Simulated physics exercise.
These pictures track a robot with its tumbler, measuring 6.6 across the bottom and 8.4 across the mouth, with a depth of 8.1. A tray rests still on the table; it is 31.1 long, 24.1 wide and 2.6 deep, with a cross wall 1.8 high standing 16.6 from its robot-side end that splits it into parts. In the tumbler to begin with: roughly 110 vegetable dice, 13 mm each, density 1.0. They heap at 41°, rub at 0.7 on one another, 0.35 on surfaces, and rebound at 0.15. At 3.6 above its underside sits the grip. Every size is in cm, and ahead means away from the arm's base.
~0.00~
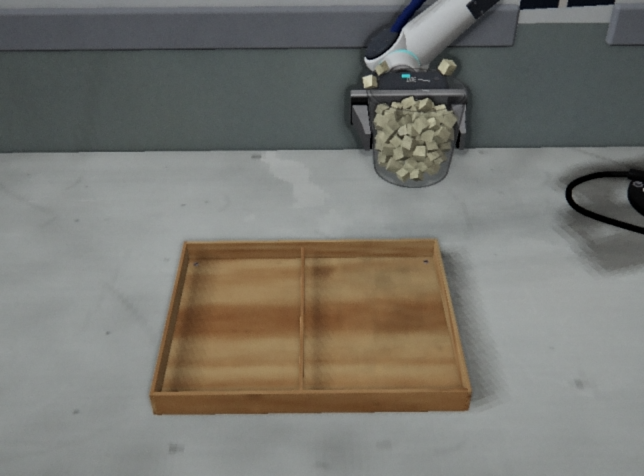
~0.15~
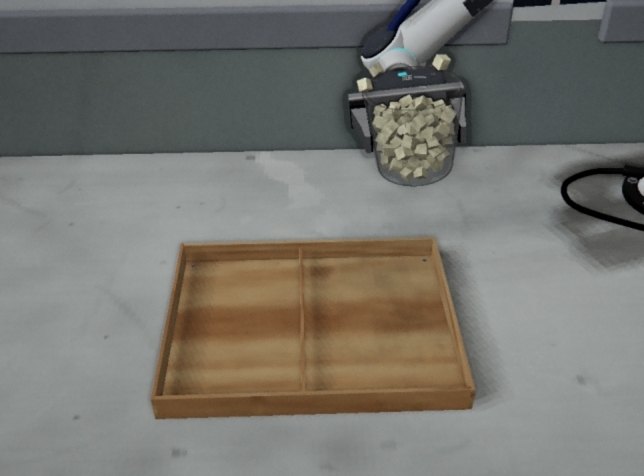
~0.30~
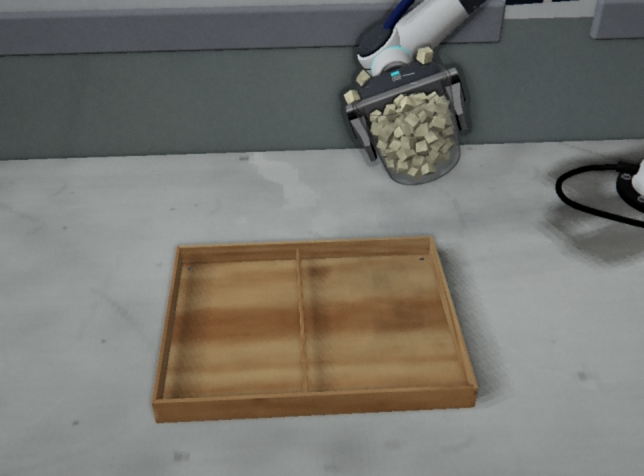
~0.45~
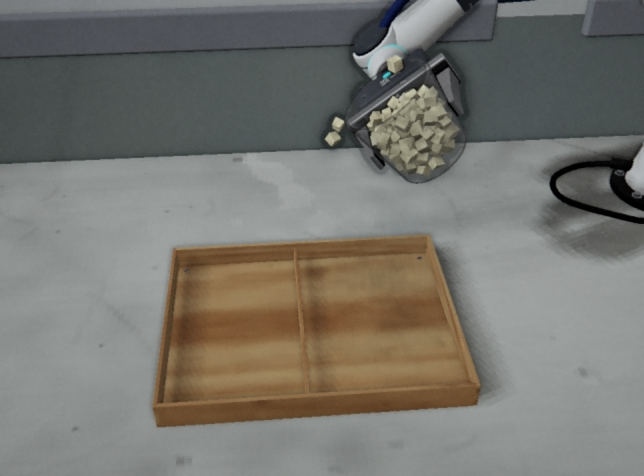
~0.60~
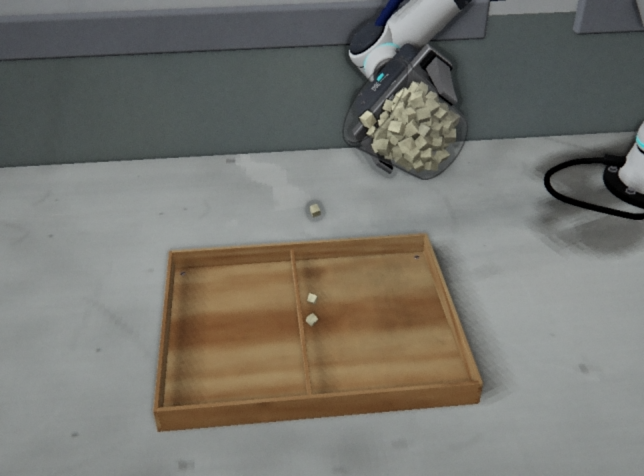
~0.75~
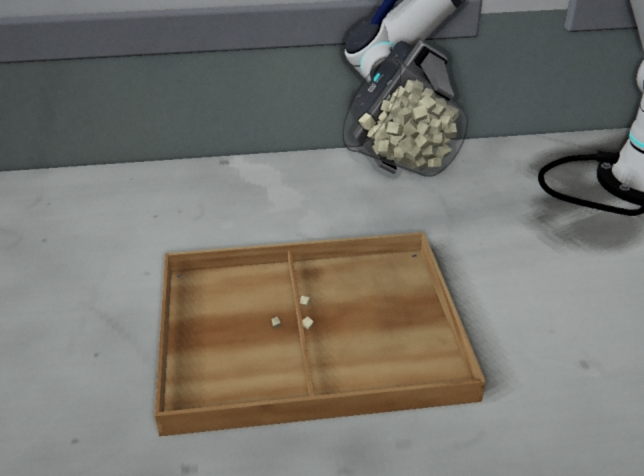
A robot arm gradually tilted a clear tumbler full of small pale cubes above a wooden tray, and three cubes dropped out, landing on either side of the tray's divider while most stayed inside.
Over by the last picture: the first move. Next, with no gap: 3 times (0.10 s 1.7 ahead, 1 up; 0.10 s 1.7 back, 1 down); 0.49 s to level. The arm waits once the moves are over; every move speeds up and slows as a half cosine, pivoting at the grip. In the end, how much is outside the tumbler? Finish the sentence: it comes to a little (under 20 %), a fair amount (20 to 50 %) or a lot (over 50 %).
It comes to a little.
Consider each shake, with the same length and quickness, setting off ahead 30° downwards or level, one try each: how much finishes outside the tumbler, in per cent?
Estimates, in order: 5 % then 10 %.
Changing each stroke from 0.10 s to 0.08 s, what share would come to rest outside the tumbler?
Roughly 25 percent would.
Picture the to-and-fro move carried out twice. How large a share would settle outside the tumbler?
About 10 per cent in that case.
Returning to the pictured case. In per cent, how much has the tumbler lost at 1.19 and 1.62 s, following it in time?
Roughly 10, then 10.
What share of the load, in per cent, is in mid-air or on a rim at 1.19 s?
Roughly 5 percent.
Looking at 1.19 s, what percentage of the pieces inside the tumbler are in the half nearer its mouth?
Close to 45 in a hundred.
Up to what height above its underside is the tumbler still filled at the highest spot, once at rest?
I'd say close to 8.5 cm.
After 1.19 s, tilted 57° forward, highest piece 27 above the table; 98 in the tumbler, 3 in the robot-side part, 1 in the far-side part, 5 in flight or on a rim.
After 1.62 s, tilted 24° forward, highest piece 28 above the table; 96 in the tumbler, 8 in the robot-side part, 3 in the far-side part.
After 2.04 s, level, highest piece 29 above the table; 96 in the tumbler, 8 in the robot-side part, 3 in the far-side part.
After 3.09 s, level, highest piece 29 above the table; 96 in the tumbler, 8 in the robot-side part, 3 in the far-side part.
In the end, 96 in the tumbler, 8 in the robot-side part, 3 in the far-side part. That is 10 % outside the tumbler.
